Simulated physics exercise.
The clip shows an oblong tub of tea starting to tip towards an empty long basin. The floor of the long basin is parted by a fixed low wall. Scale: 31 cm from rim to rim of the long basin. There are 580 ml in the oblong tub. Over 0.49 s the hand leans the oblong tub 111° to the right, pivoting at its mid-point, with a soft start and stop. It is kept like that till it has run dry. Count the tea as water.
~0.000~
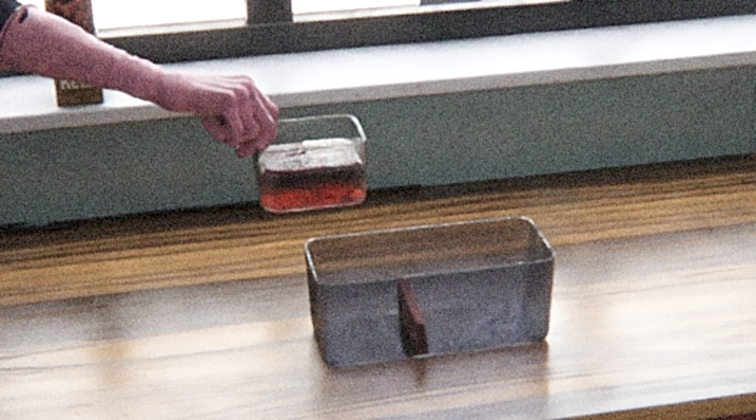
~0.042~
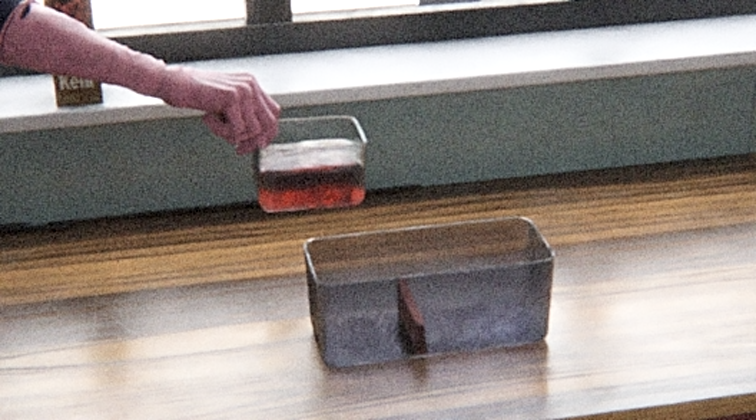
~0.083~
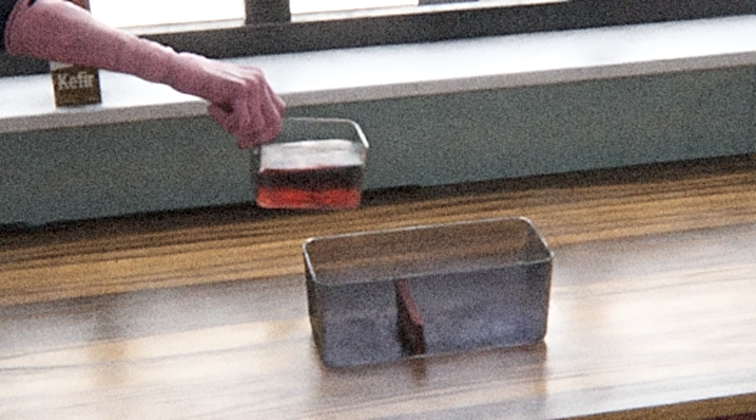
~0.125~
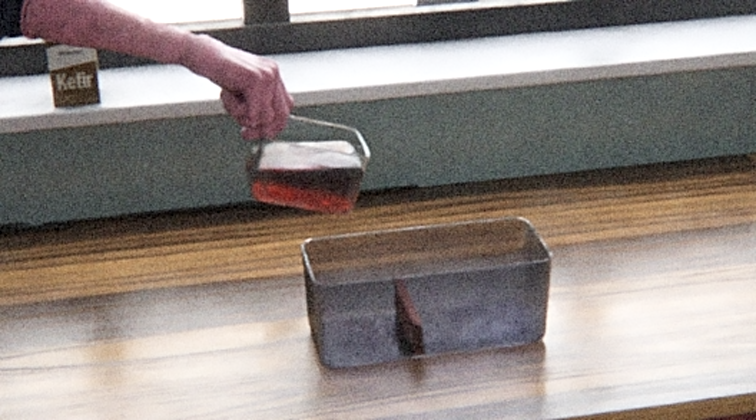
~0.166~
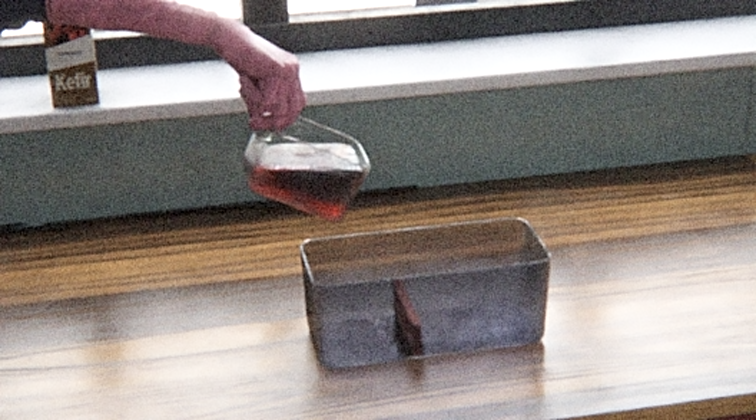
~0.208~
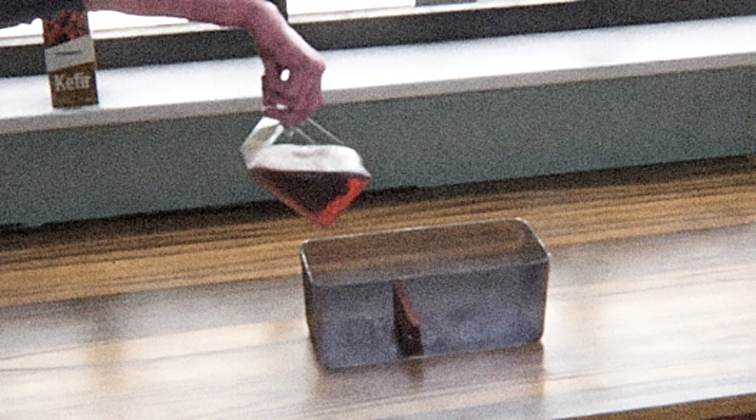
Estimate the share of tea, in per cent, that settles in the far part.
Roughly 24 per cent is past the wall.
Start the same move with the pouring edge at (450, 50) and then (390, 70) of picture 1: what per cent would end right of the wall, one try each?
First 80, then 85 per cent.
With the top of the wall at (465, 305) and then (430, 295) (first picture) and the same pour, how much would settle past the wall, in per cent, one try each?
In turn about 20 and 5 per cent.
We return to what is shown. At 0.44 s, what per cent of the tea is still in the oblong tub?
About 20 per cent.
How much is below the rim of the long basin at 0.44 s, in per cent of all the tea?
Near 38 in a hundred.
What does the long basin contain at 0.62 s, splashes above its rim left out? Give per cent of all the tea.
Near 90 in a hundred.
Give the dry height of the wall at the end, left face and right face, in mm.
Left about 16 mm, right about 38 mm.
Then, 0.44 s in, the tilt is 108° and 20 per cent is still to pour, 29 is left of the wall and 9 right of it.
Then, 0.62 s in, the tilt is 111° and 3 per cent is still to pour, 70 is left of the wall and 20 right of it.
Then, 0.79 s in, the tilt is 111° and 0 per cent is still to pour, 68 is left of the wall and 23 right of it.
Then, 0.99 s in, the tilt is 111° and 0 per cent is still to pour, 73 is left of the wall and 24 right of it.
Finally, 73 per cent lies left of the wall, 24 right of it and 3 outside.
